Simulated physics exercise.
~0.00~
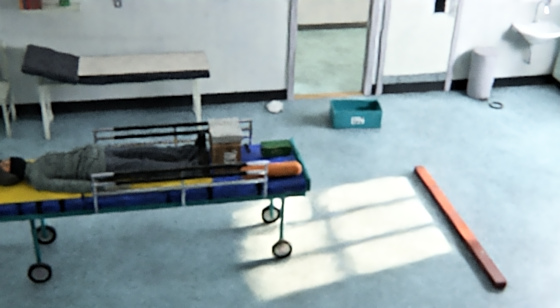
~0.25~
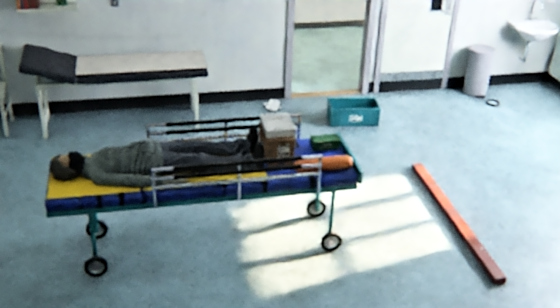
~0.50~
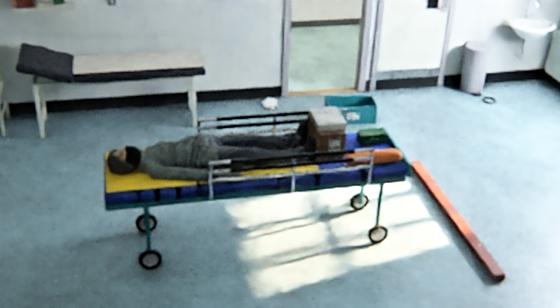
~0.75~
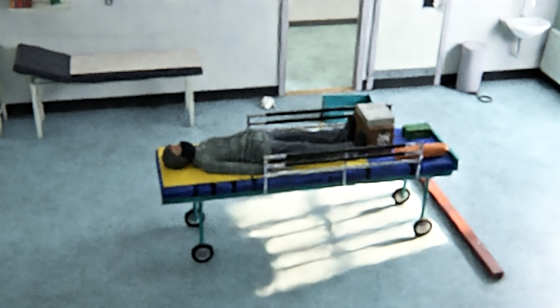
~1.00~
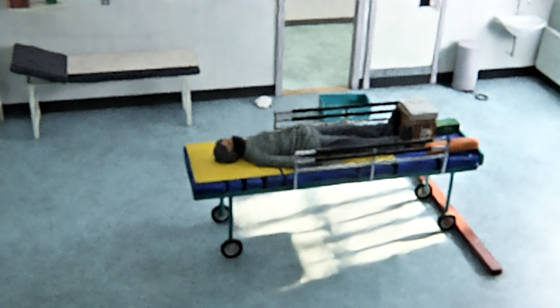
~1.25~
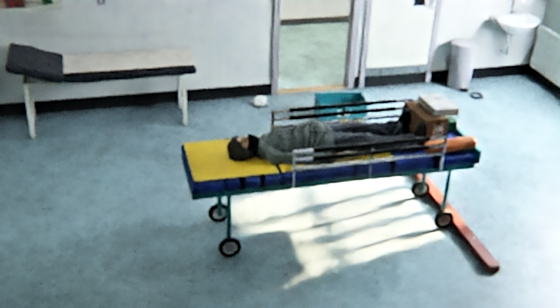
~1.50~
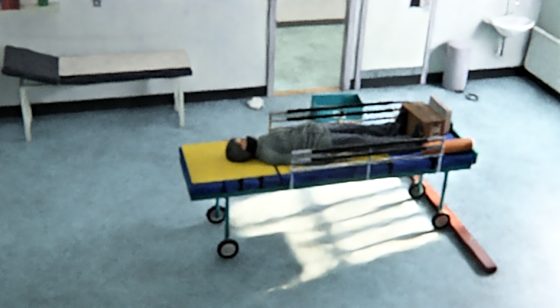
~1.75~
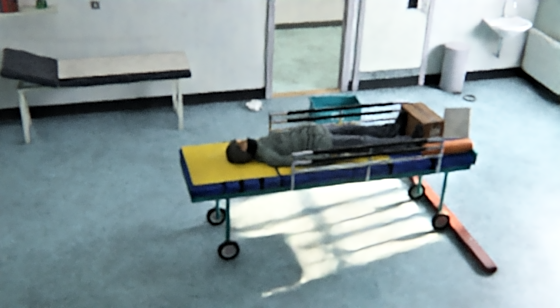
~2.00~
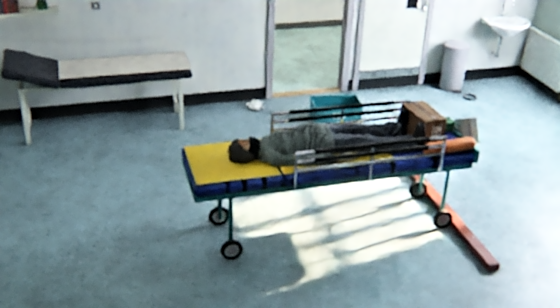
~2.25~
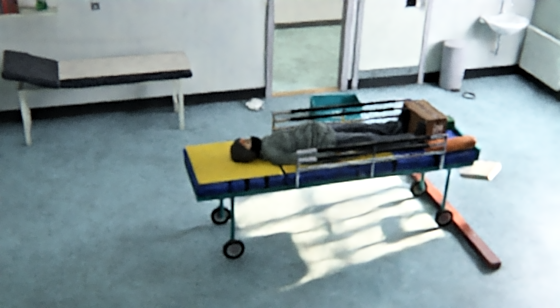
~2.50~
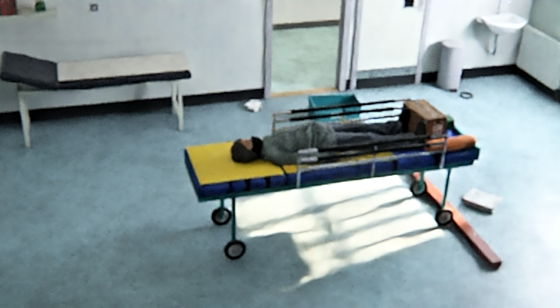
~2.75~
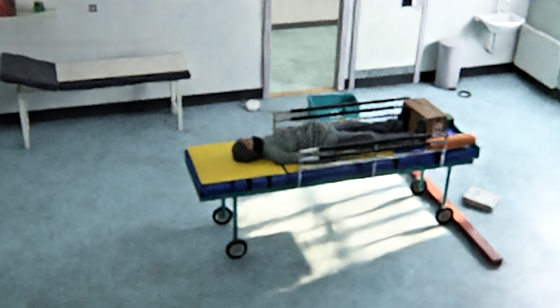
Clinic room with a wheeled stretcher carrying a limp person rolling right and stopping, a white folder tipping off onto the floor.
